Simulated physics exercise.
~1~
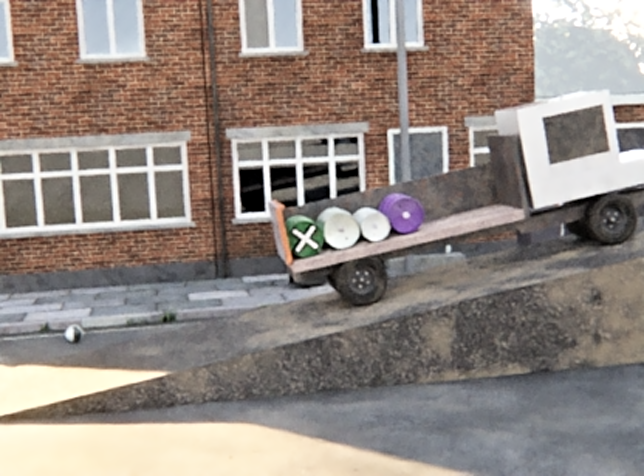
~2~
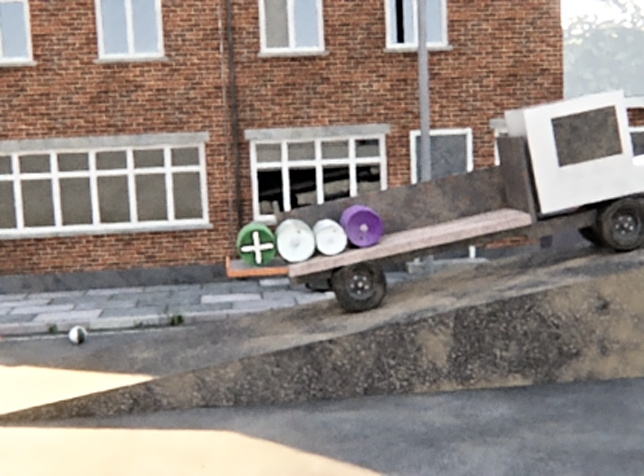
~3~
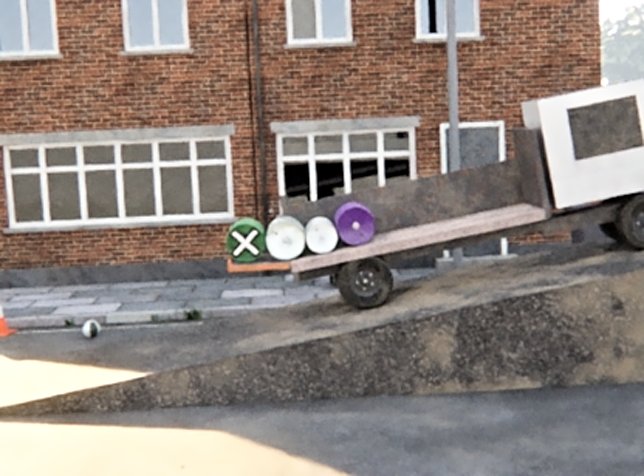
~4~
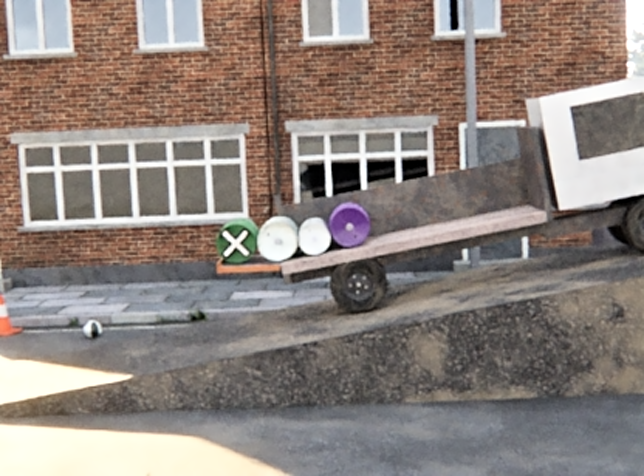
We see a flatbed truck on a slope with green, white and purple kegs lying against its tailgate. The tailgate drops level, the row rolls a little way left, and the kegs come to rest with the cross-marked green one on the lowered gate and none fallen off.
